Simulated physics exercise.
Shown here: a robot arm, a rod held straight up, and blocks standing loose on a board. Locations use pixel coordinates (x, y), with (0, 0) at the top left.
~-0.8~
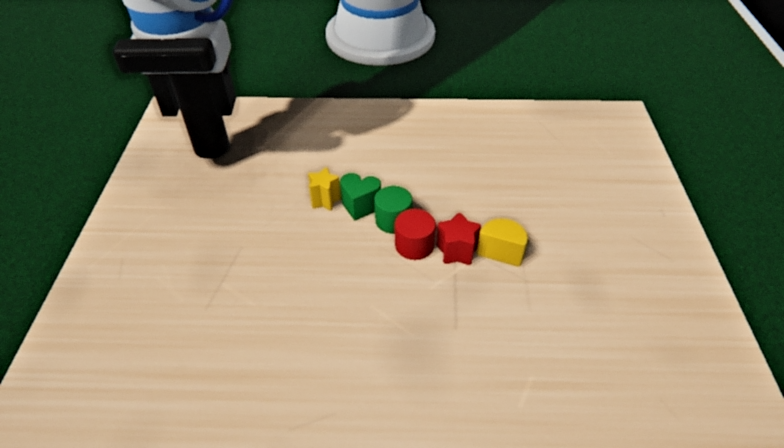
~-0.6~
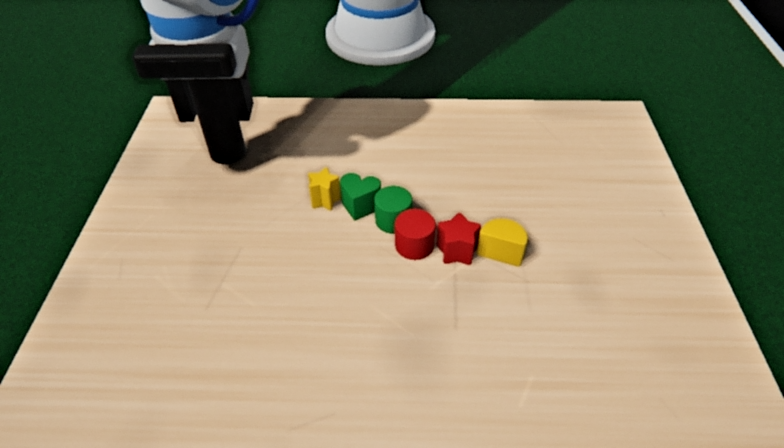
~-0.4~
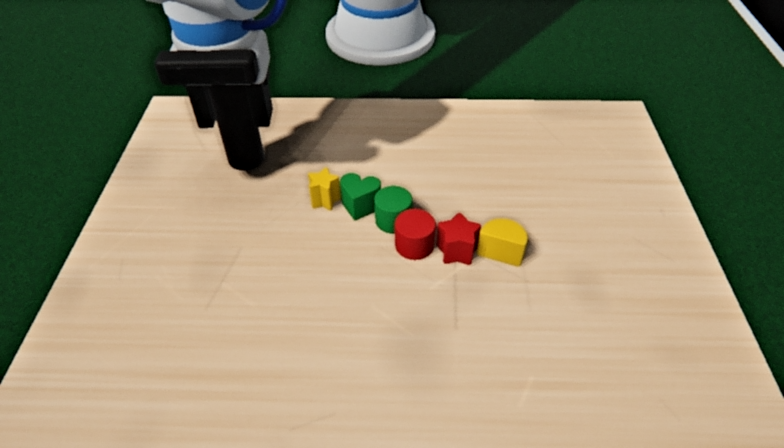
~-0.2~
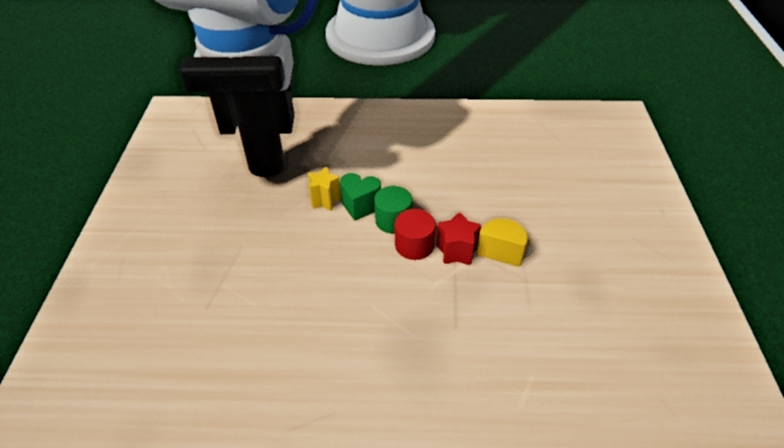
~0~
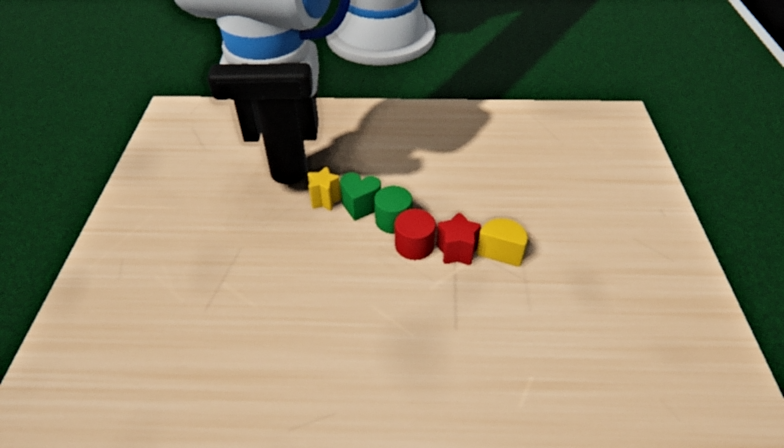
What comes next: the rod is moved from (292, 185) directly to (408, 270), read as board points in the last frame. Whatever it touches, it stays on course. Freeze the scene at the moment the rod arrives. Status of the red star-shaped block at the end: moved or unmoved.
That block ends up displaced.
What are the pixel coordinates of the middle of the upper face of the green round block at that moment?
Near (420, 194).
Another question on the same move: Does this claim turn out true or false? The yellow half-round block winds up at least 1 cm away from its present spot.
That is true.
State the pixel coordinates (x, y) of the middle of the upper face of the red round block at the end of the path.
Most likely (443, 230).
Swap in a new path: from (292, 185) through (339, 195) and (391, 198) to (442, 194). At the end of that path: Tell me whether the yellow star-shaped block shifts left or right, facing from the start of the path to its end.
My answer: Right.
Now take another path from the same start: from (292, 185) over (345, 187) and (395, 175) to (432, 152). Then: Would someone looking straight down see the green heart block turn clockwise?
In short: No.
On the path given first. One third of the way, rod (326, 199); yellow star-shaped block (357, 190), turned 60° anticlockwise; green heart block (381, 177); green round block (397, 198).
Two thirds of the way, rod (365, 227); yellow star-shaped block (385, 198), turned 115° anticlockwise; green heart block (387, 173), turned 20° anticlockwise; green round block (419, 195); red round block (418, 225).
At the end, rod (409, 257); yellow star-shaped block (386, 200), turned 130° anticlockwise; green heart block (387, 173), turned 20° anticlockwise; green round block (420, 194); red round block (443, 230); red star-shaped block (479, 222); yellow half-round block (520, 231).
